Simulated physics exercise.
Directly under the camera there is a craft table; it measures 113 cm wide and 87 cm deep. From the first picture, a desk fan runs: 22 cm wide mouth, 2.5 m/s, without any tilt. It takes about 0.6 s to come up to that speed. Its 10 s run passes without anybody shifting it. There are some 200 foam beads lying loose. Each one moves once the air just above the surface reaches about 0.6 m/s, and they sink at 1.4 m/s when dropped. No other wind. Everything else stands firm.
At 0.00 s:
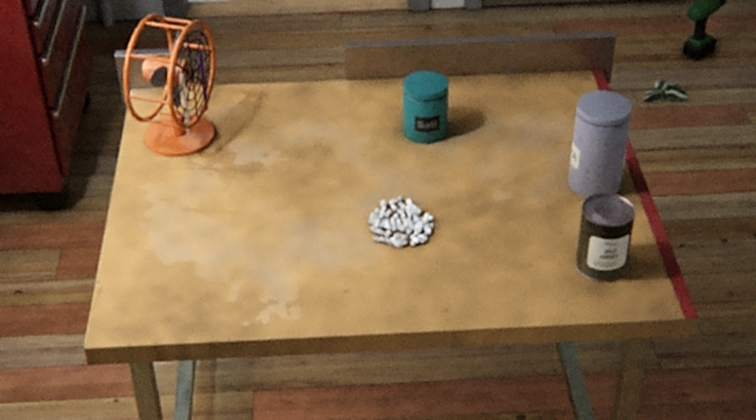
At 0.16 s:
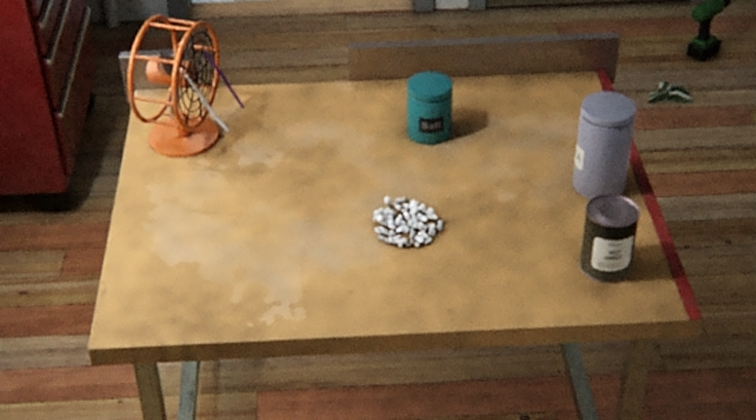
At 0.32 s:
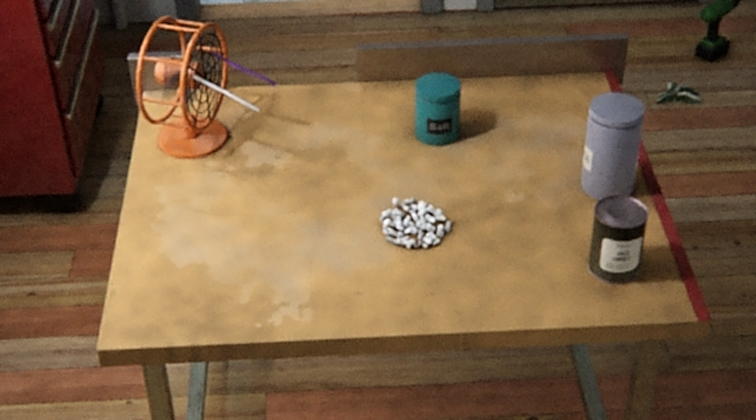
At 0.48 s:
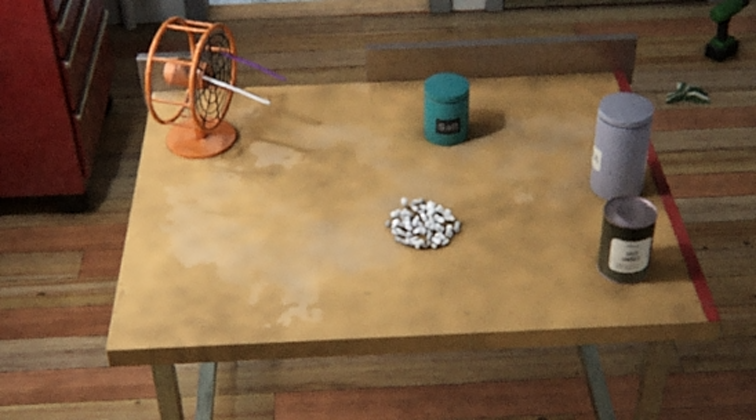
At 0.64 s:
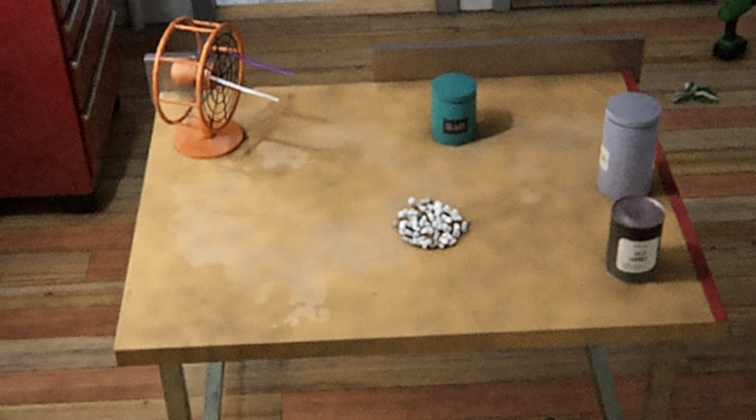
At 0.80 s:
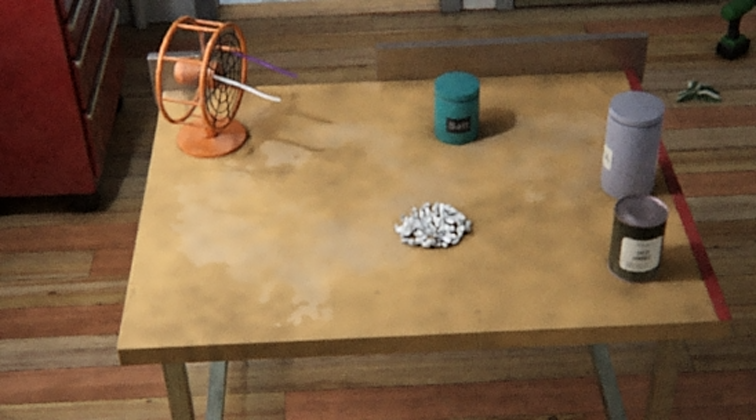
At the start, an orange desk fan stands on a craft table with a small heap of white beads and three lidded or open containers. The fan's purple and white ribbons lift and stream rightward as the view drifts slightly left, then a few beads shift slightly within the heap.
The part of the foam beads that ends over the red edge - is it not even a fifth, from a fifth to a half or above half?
It is less than a fifth.
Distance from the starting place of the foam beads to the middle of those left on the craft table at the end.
About 20 cm.
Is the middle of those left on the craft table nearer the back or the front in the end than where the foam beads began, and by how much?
Net drift is to the fore by close to 20 cm.
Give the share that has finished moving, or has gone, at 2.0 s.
I would put it at around 100 %.
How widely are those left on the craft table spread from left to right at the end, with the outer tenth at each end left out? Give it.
Spread, left to right: Approx. 20 cm.
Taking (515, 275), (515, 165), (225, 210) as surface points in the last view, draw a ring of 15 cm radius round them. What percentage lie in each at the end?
30 %, 0 %, 0 %.
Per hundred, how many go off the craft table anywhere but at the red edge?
My best guess is roughly 40 %.
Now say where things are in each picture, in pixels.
The middle of the foam beads is near (400, 225), none has stirred yet and the mouth of the desk fan is at (171, 72), in the first frame.
The middle of the foam beads is near (404, 225), none has stirred yet and the red edge is centred on (648, 178), in the second frame.
The middle of the foam beads is near (412, 226), none has stirred yet, the top of a jar is at (438, 84) and the top of a tin is at (621, 211), in the third frame.
The middle of the foam beads is near (421, 226) and none has stirred yet, in the fourth frame.
The middle of the foam beads is near (428, 226) and none has stirred yet, in the fifth frame.
The middle of the foam beads is near (437, 226), the farthest in sight from the desk fan is at (468, 230) and about 15 % have left their places, in the sixth frame.
After 2.0 s the count stands so, 0 % are over the red edge; the middle of those still in play is near (448, 288).
After 3.2 s the count stands so, 0 % are over the red edge; the middle of those still in play is near (448, 288).
After 5.5 s the count stands so, 0 % are over the red edge; the middle of those still in play is near (448, 288).
After 10.0 s, at the end, 0 % are over the red edge; the middle of those still in play is near (448, 288).
